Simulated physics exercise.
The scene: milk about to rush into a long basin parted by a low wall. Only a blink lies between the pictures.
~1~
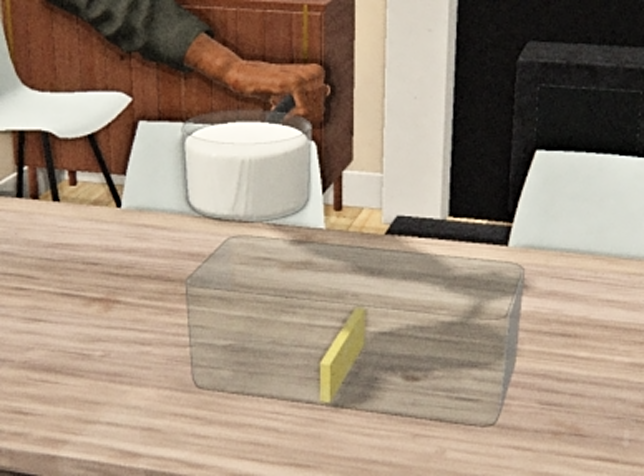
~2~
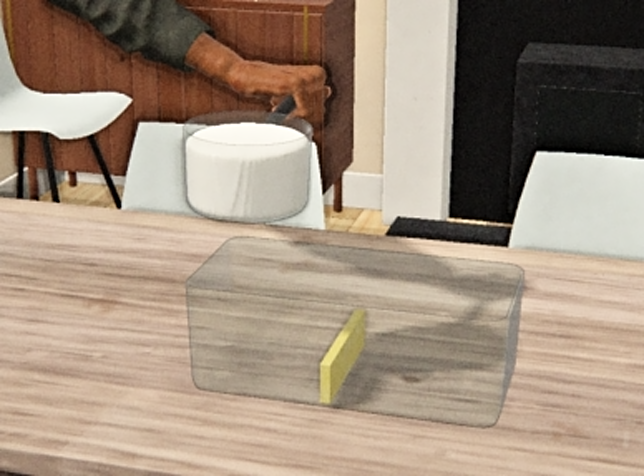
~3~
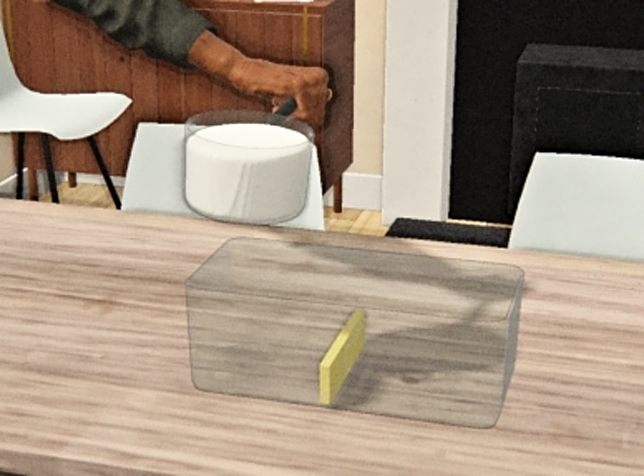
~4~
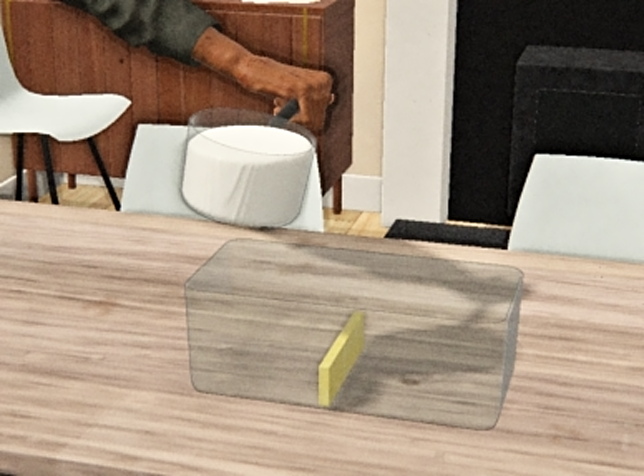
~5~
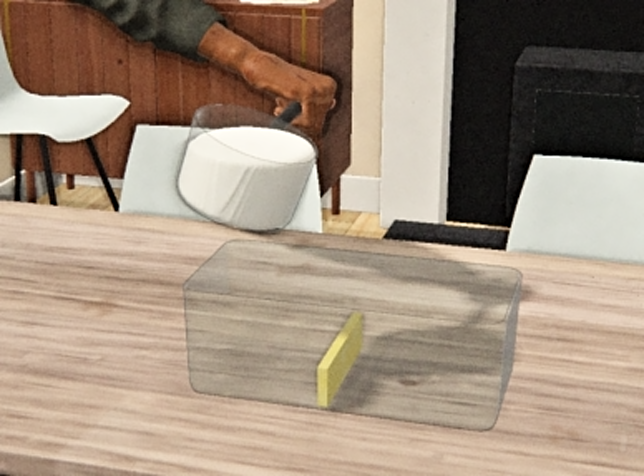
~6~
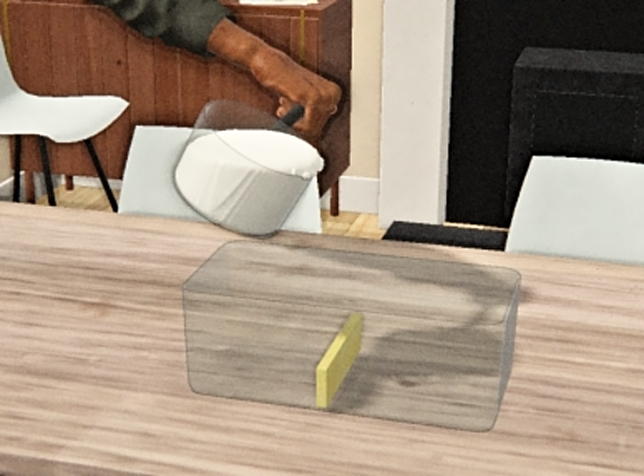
At first, a hand holds a clear container of milk nearly upright above a long, transparent basin with a low yellow wall inside. The hand then tilts the container to the right, gradually and then more steeply, and the milk shifts up to its right rim while the basin stays still.
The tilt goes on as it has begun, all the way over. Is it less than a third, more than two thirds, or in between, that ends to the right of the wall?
It comes to above two thirds.
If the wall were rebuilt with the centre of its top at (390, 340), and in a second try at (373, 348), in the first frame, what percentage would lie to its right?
Roughly 10 per cent, and 45 per cent.
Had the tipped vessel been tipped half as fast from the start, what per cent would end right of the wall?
Close to 80 per cent.
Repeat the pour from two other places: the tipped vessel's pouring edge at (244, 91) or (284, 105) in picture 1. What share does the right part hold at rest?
The first gives 10 %, the second 65 %.
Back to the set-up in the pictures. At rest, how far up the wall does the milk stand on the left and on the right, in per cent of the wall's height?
Some 10 per cent left and 60 right.
A moment on, the tilt is 83° and 49 per cent is still to pour, 1 is left of the wall and 20 right of it.
Next, the tilt is 93° and 16 per cent is still to pour, 7 is left of the wall and 68 right of it.
Then the tilt is 93° and 6 per cent is still to pour, 8 is left of the wall and 82 right of it.
Later the tilt is 93° and 2 per cent is still to pour, 11 is left of the wall and 85 right of it.
At rest 14 per cent lies left of the wall, 85 right of it and 1 outside.
